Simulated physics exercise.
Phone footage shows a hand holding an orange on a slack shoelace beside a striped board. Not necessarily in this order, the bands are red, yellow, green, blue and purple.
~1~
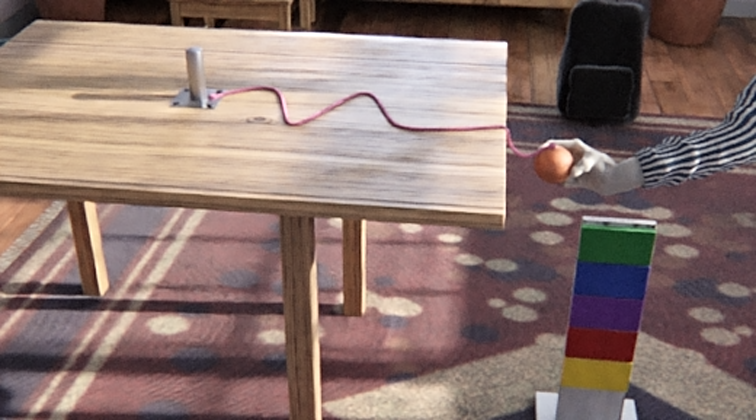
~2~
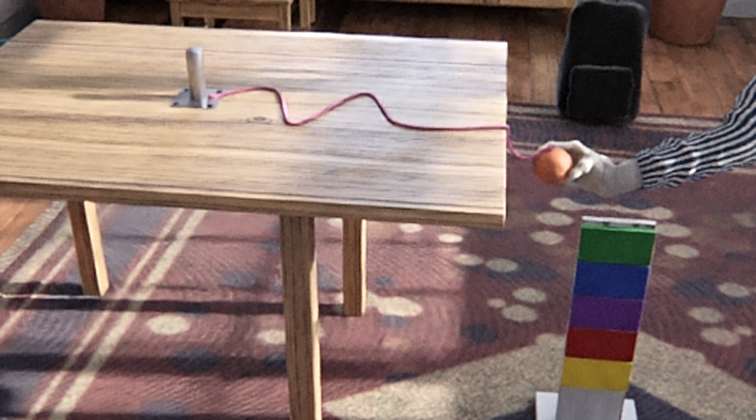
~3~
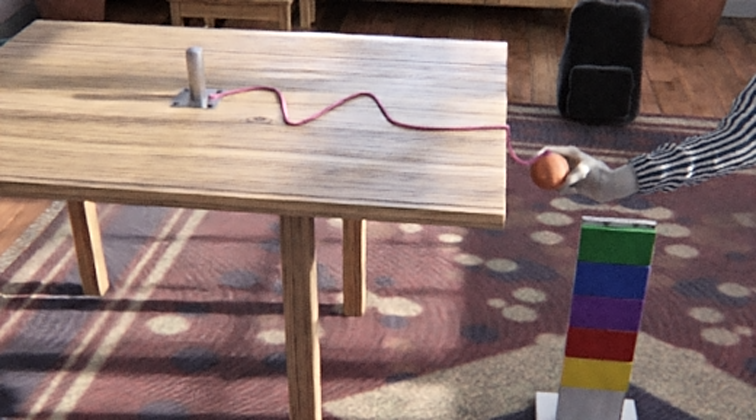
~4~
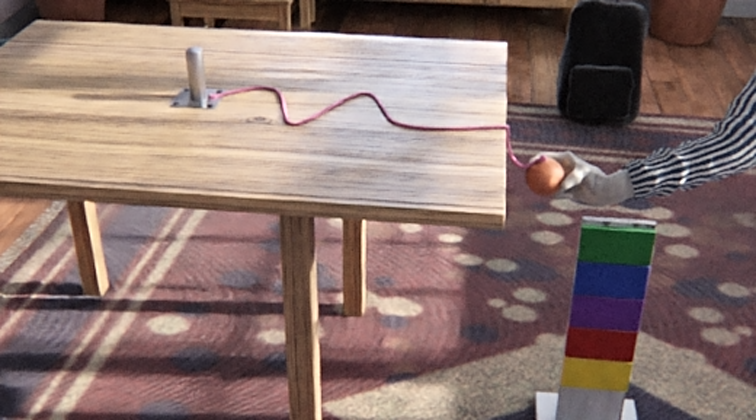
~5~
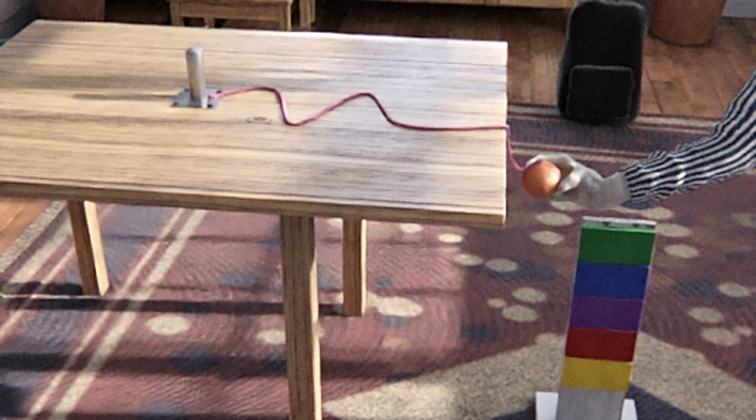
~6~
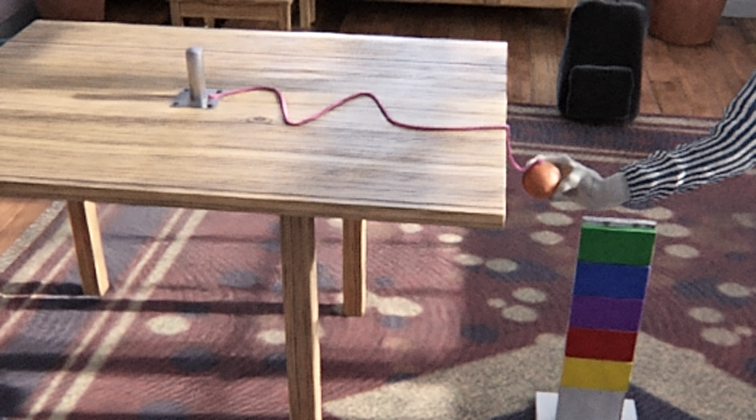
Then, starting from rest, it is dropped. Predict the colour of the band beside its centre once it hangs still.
I would predict red.
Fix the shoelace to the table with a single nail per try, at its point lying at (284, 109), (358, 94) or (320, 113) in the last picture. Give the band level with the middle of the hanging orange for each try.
Try by try: Purple; green; blue.
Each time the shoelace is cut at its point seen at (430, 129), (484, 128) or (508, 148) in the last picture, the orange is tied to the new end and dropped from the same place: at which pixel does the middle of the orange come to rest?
The pixels are (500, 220), (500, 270) and (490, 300), in the order of the tries.
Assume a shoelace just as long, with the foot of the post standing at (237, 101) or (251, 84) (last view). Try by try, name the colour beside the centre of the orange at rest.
In turn, yellow and then yellow.
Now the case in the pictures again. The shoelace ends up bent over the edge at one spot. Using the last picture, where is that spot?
It's the point at about (381, 105).
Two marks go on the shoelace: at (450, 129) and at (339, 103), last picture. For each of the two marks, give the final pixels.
At (500, 215) for the first, at (434, 117) for the second.
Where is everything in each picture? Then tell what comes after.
The first picture shows orange (553, 165); green (617, 247); blue (611, 281); purple (606, 314); red (601, 345); yellow (596, 375).
The second picture shows orange (553, 167); shoelace through (256, 88) (286, 118) (343, 101) (388, 116) (470, 129).
The third picture shows orange (549, 172).
The fourth picture shows orange (544, 177); shoelace through (256, 88) (286, 118) (343, 101) (388, 116) (470, 129).
The fifth picture shows orange (541, 180).
The sixth picture shows orange (541, 180); shoelace through (256, 88) (286, 118) (343, 101) (388, 116) (470, 129).
Soon after, orange near (508, 310); level with purple.
After that, orange near (471, 323); level with red.
In the end, orange near (489, 329); level with red. At red.
